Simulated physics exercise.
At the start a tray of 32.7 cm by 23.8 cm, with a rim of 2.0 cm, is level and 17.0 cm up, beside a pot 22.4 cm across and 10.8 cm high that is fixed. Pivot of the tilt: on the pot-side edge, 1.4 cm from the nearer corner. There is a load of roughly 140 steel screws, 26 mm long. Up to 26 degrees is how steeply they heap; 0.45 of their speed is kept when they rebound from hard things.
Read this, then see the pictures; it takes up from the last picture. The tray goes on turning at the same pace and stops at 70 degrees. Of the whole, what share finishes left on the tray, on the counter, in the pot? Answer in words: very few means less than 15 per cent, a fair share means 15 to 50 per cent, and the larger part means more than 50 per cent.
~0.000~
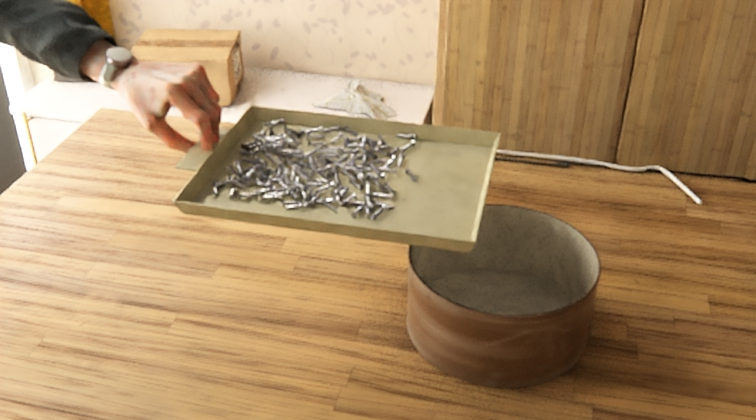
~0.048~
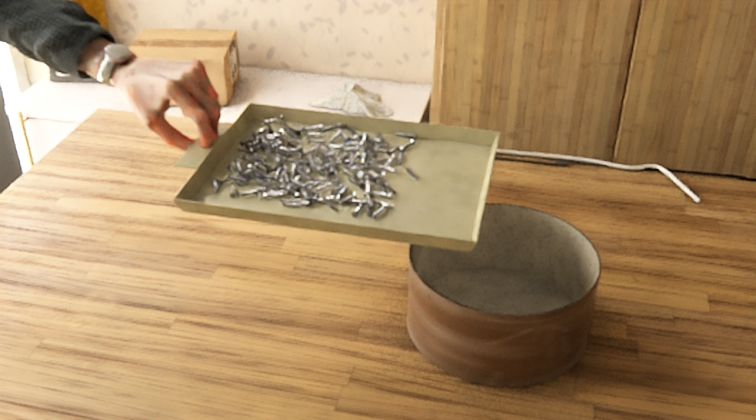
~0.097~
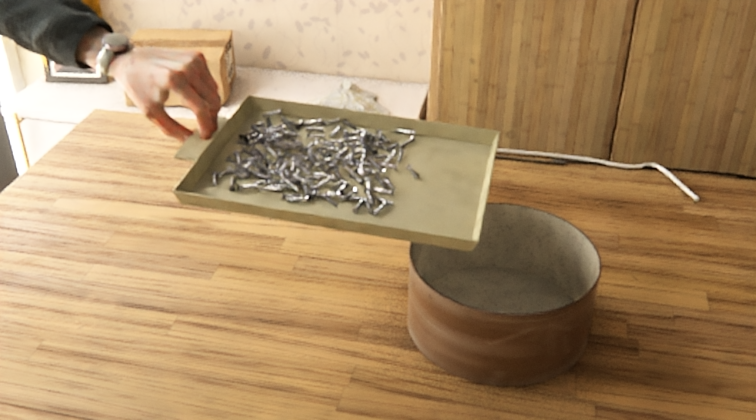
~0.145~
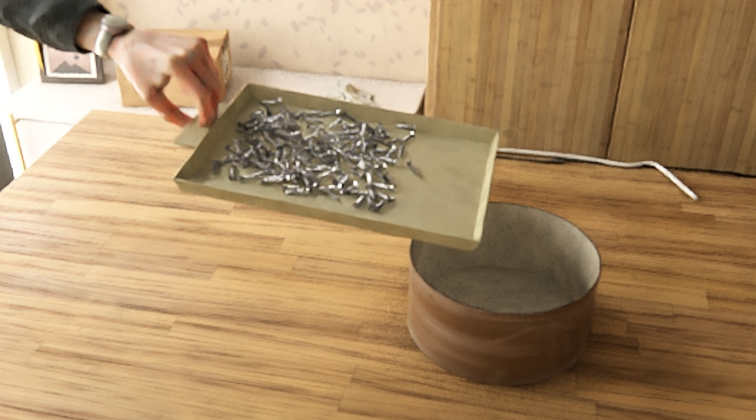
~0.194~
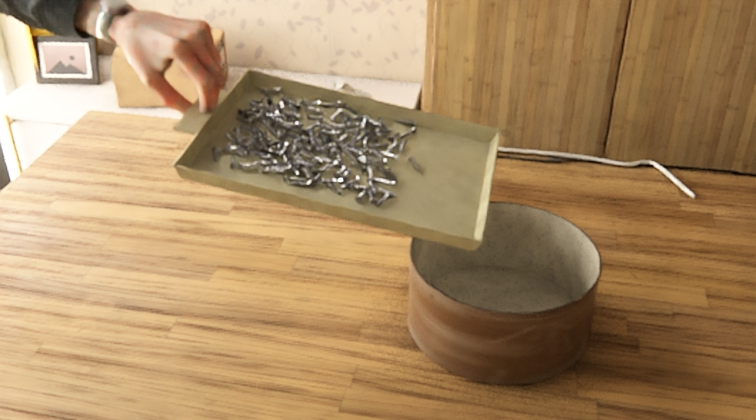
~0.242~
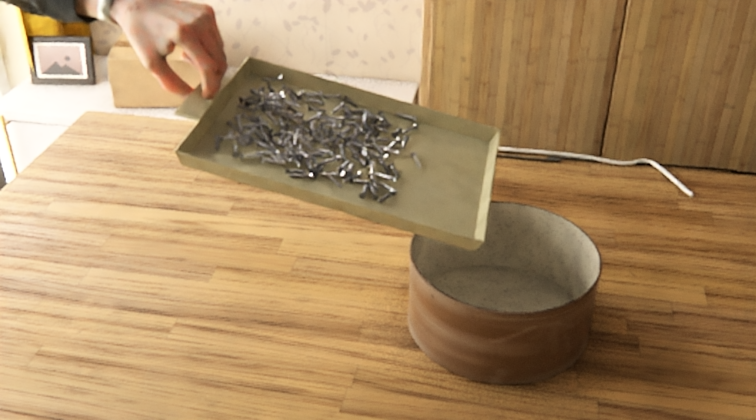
Tray: A fair share. Counter: Very few. Pot: The larger part.
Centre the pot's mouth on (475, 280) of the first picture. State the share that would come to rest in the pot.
Roughly 40 percent would end up there.
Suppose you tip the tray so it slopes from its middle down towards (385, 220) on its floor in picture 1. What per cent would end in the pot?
Around 15 percent of them.
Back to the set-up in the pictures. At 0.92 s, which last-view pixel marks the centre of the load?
(502, 187) or thereabouts.
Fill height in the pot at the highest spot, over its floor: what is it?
Measured height: Approx. 1.5 cm.
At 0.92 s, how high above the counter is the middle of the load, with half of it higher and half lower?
Roughly 18 centimetres, give or take.
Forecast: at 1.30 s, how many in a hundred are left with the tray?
I'd put it at roughly 35 per cent.
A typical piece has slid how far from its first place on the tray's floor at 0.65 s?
It has moved some 8 cm from its start.
After 0.65 s, tilt 40 degrees; the tray holds 100 %, the pot 0 %.
Then, at 0.92 s, tilt 58 degrees; the tray holds 70 %, the pot 10 %.
Then, at 1.30 s, tilt 70 degrees; the tray holds 35 %, the pot 65 %.
At rest (2.2 s), tray 30 %, counter 0 %, pot 70 %.
